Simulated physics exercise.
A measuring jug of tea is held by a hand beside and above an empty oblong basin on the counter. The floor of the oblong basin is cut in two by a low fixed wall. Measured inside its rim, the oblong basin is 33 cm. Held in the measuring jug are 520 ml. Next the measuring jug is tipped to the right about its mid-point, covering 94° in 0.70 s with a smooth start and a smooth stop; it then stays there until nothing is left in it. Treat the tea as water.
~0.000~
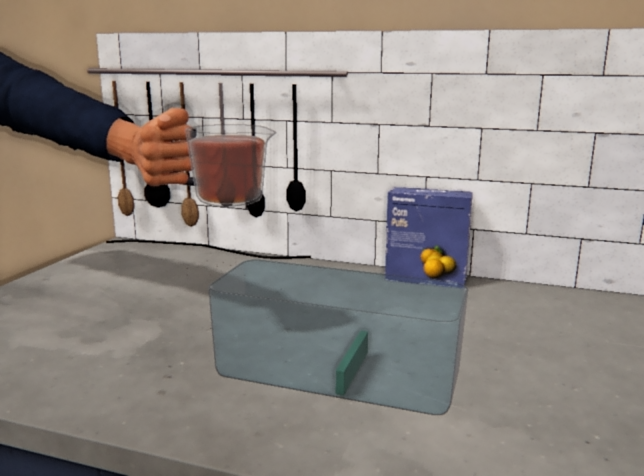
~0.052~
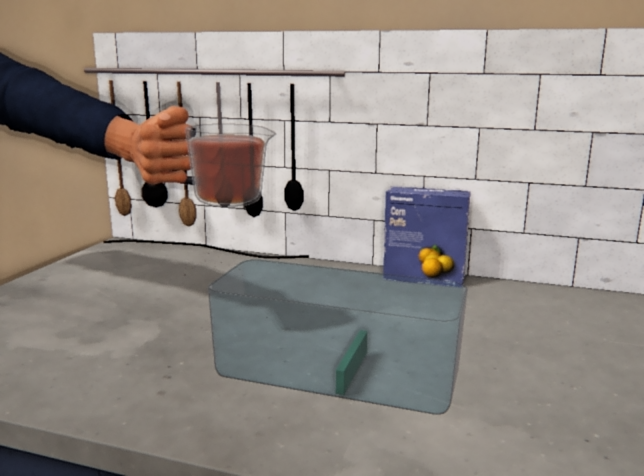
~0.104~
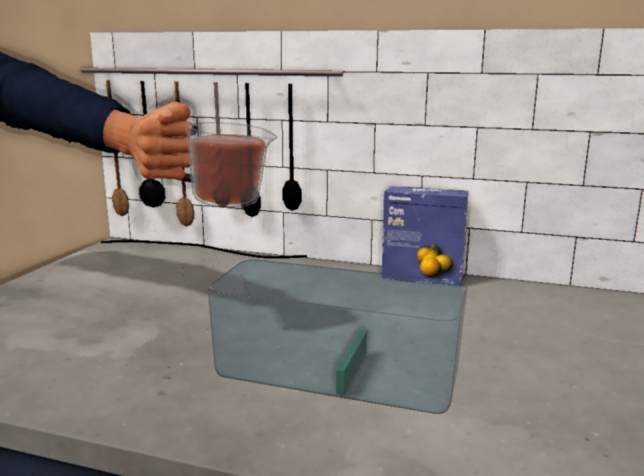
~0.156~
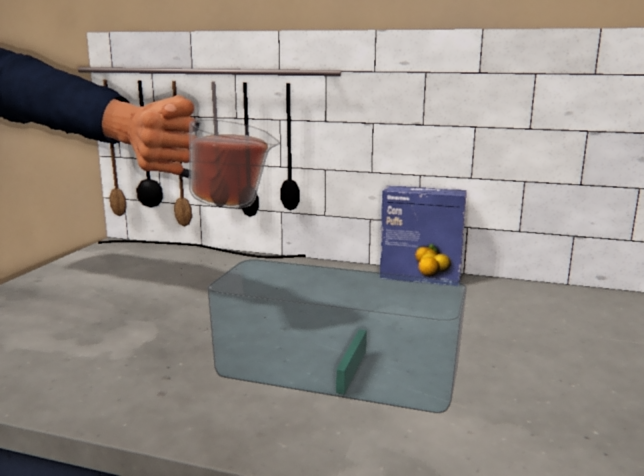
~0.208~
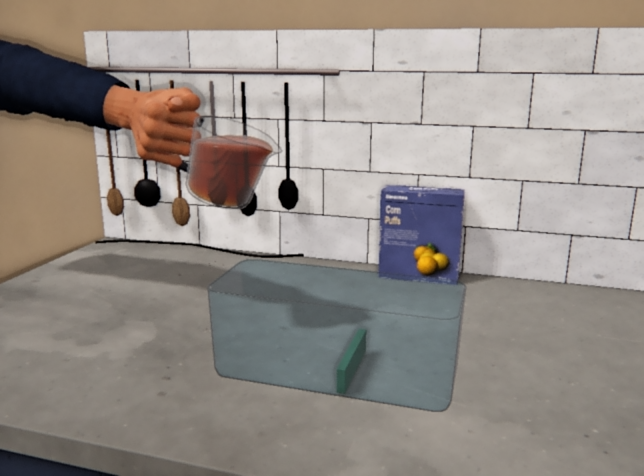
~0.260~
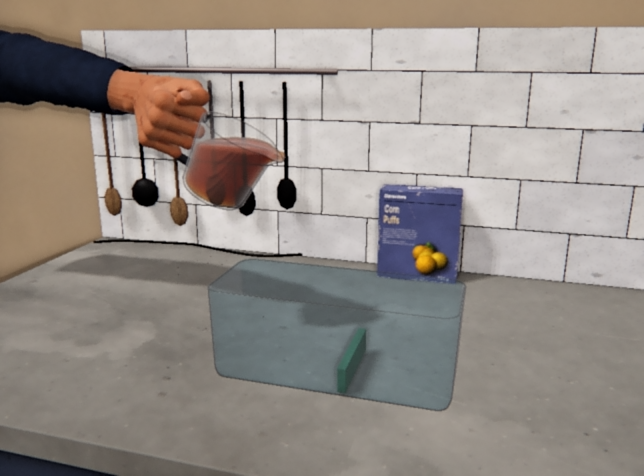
A hand tilting a clear measuring jug of reddish-brown tea gradually to the right above an empty oblong basin on a grey counter.
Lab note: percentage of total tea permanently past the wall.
Approx. 8 %.
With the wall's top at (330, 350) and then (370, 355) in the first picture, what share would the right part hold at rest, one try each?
First 35, then 10 per cent.
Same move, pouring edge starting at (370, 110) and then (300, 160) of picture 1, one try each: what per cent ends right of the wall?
Respectively about 80 and 20 percent.
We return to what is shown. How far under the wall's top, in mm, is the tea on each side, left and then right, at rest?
16 mm left, 34 mm right.
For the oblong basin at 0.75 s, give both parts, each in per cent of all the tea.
Lab note: Left near 66, right near 1.
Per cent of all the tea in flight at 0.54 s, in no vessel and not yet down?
It comes to roughly 30 per cent.
By 0.54 s the tilt is 83° and 54 per cent is still to pour, 16 is left of the wall and 0 right of it.
By 0.75 s the tilt is 94° and 14 per cent is still to pour, 66 is left of the wall and 1 right of it.
By 0.96 s the tilt is 94° and 3 per cent is still to pour, 84 is left of the wall and 6 right of it.
By 1.20 s the tilt is 94° and 1 per cent is still to pour, 89 is left of the wall and 7 right of it.
At rest 90 per cent lies left of the wall, 8 right of it and 3 outside.
